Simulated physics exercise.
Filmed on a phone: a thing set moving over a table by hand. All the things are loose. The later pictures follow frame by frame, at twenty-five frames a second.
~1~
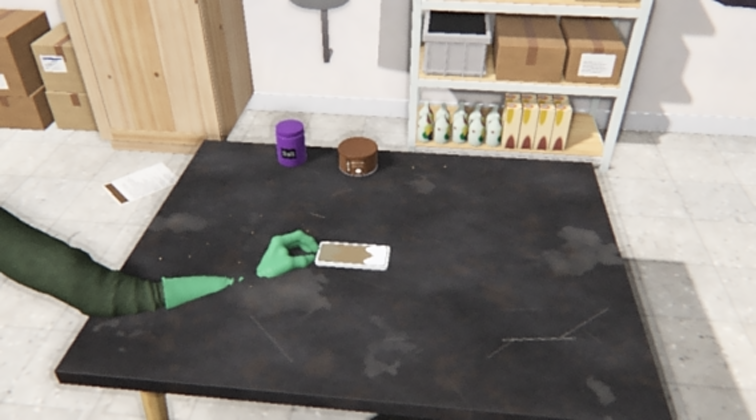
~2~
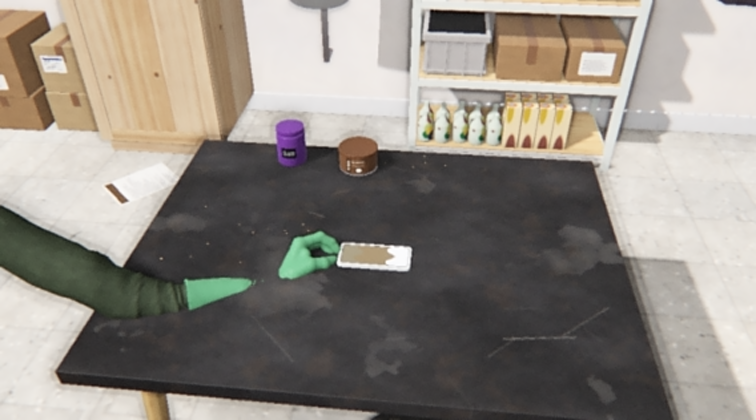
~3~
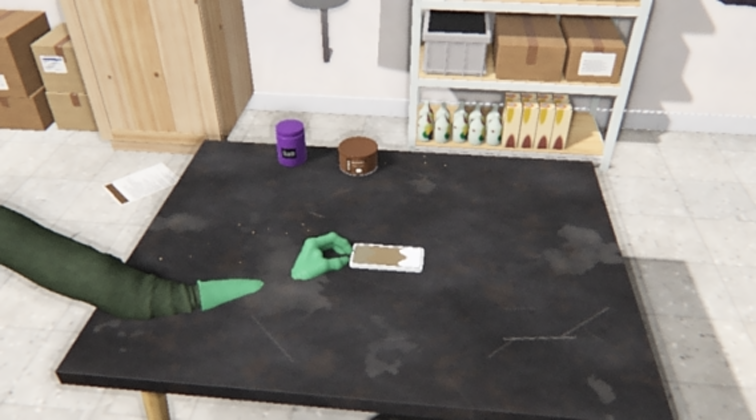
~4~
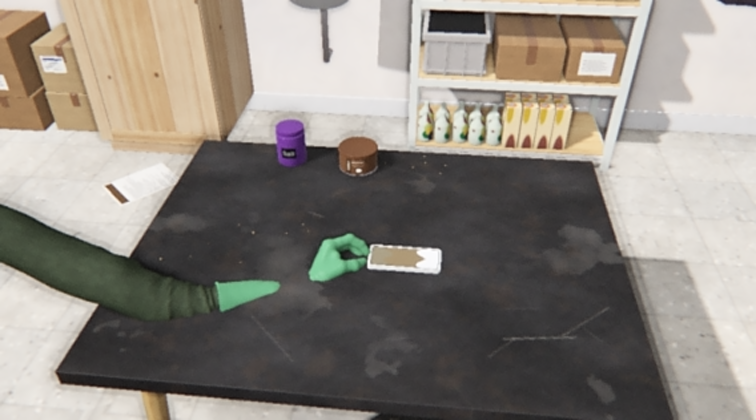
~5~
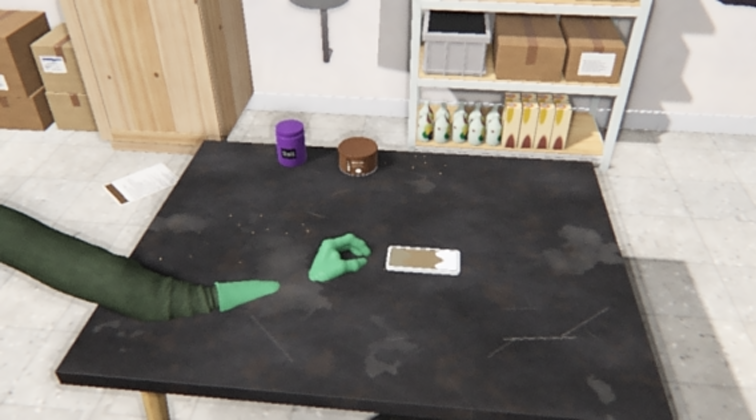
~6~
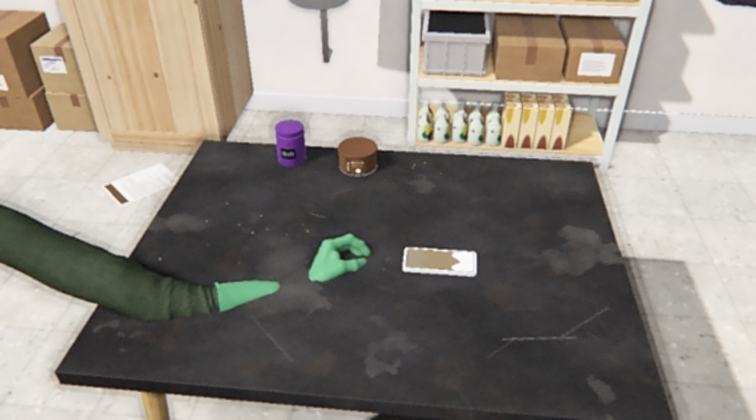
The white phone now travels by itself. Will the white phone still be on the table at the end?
The white phone stays on the table.
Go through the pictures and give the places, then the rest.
The first frame shows under the hand; white phone (353, 256).
The second frame shows under the hand; white phone (375, 257).
The third frame shows under the hand; white phone (387, 258).
The fourth frame shows white phone (405, 259).
The fifth frame shows white phone (423, 260) shifted a little.
The sixth frame shows white phone (440, 262) shifted a little.
Then, 0.10 s on from there, white phone shifted about its own width near (471, 264).
Then, 0.20 s on from there, white phone shifted about its own width near (488, 265).
In the end, moved from the start, white phone. At the end, from the last picture's camera, white phone near (491, 265).
